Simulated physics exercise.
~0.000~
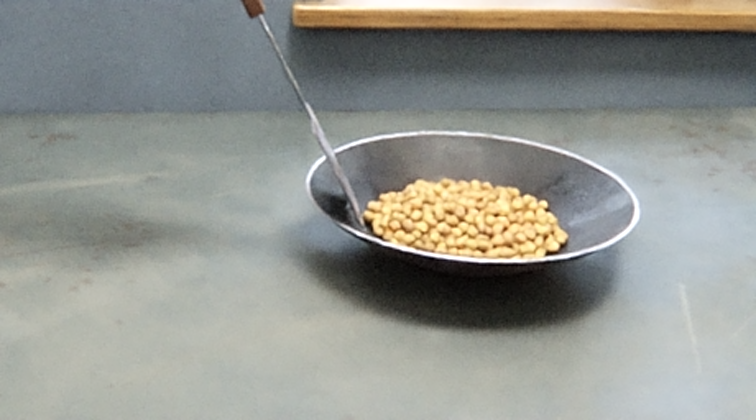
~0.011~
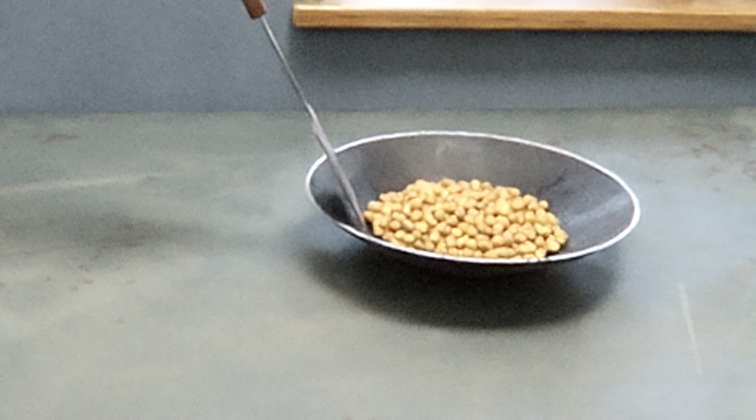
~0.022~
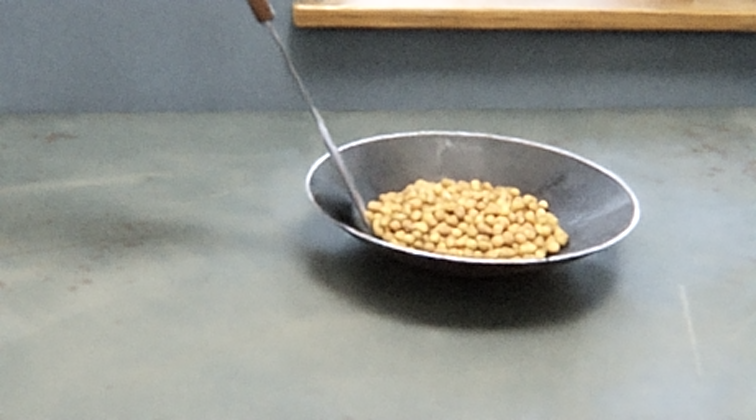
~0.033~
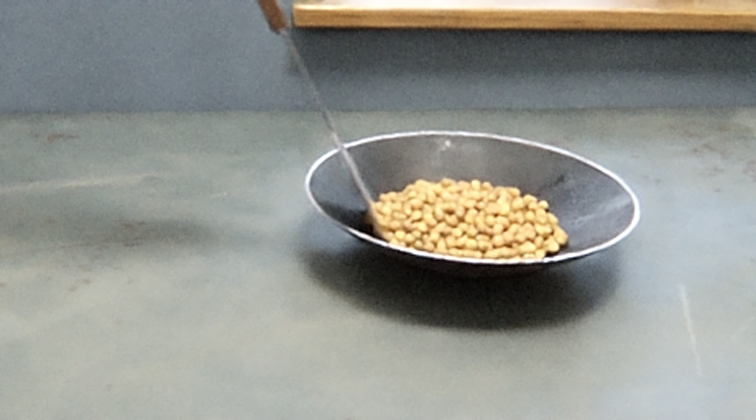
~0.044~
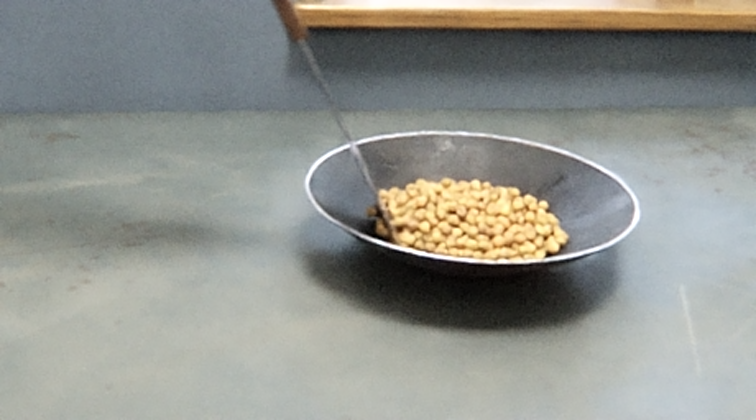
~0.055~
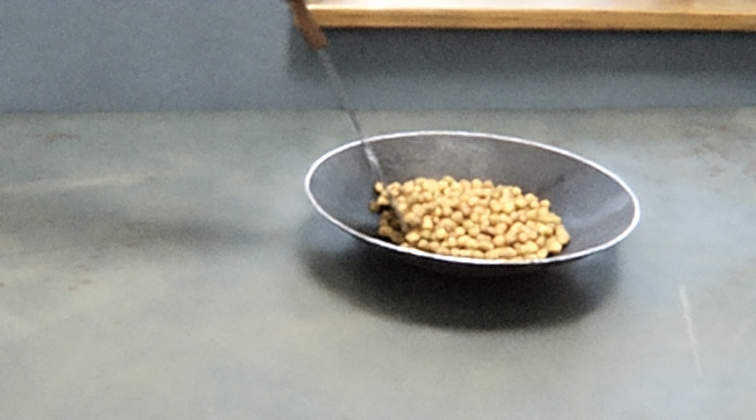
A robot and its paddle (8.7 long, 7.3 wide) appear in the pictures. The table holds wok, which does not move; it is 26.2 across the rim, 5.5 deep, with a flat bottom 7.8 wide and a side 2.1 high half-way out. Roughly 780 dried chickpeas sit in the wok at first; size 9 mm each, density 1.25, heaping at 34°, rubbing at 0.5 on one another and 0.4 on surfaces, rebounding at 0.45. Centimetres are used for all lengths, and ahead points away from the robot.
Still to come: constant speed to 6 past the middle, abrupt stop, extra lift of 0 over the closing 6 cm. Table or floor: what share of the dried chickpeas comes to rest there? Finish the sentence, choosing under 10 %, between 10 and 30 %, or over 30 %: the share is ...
The share is over 30 %.
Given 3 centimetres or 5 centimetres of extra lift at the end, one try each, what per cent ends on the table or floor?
Close to 40 and 40 percent respectively.
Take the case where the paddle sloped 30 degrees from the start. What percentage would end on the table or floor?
Around 20 in a hundred.
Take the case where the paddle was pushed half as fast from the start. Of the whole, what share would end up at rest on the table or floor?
Then roughly 15 percent.
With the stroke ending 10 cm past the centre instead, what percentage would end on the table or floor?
55 %, roughly.
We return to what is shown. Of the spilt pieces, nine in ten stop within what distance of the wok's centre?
The distance is roughly 40 cm.
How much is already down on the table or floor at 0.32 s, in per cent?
It comes to some 25 in a hundred.
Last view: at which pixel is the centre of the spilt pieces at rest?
Approximately at (742, 234).
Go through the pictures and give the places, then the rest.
The first picture shows paddle top edge at (311, 117), sloping 64°; upper third of the load around (464, 212), from x 370 to 565, top at y 185; 778 in the wok.
The second picture shows paddle top edge at (312, 118), sloping 64°; upper third of the load around (464, 213), from x 370 to 565, top at y 185.
The third picture shows paddle top edge at (318, 122), sloping 64°; upper third of the load around (464, 213), from x 370 to 565, top at y 185.
The fourth picture shows paddle top edge at (332, 130), sloping 64°; upper third of the load around (464, 213), from x 370 to 565, top at y 185.
The fifth picture shows paddle top edge at (349, 138), sloping 64°; upper third of the load around (463, 211), from x 370 to 565, top at y 185.
The sixth picture shows paddle top edge at (366, 145), sloping 64°; upper third of the load around (466, 209), from x 375 to 565, top at y 180; 778 in the wok.
After 0.08 s, sloping 64°, highest piece 8 above the table; 778 in the wok.
After 0.11 s, sloping 64°, highest piece 9 above the table; 778 in the wok.
After 0.32 s, sloping 64°, highest piece 25 above the table; 479 in the wok, 210 on the table or floor, 89 on the blade or in flight.
After 1.37 s, sloping 64°, highest piece 6 above the table; 479 in the wok, 299 on the table or floor.
At rest, 479 in the wok, 299 on the table or floor. That is 38 % on the table or floor.
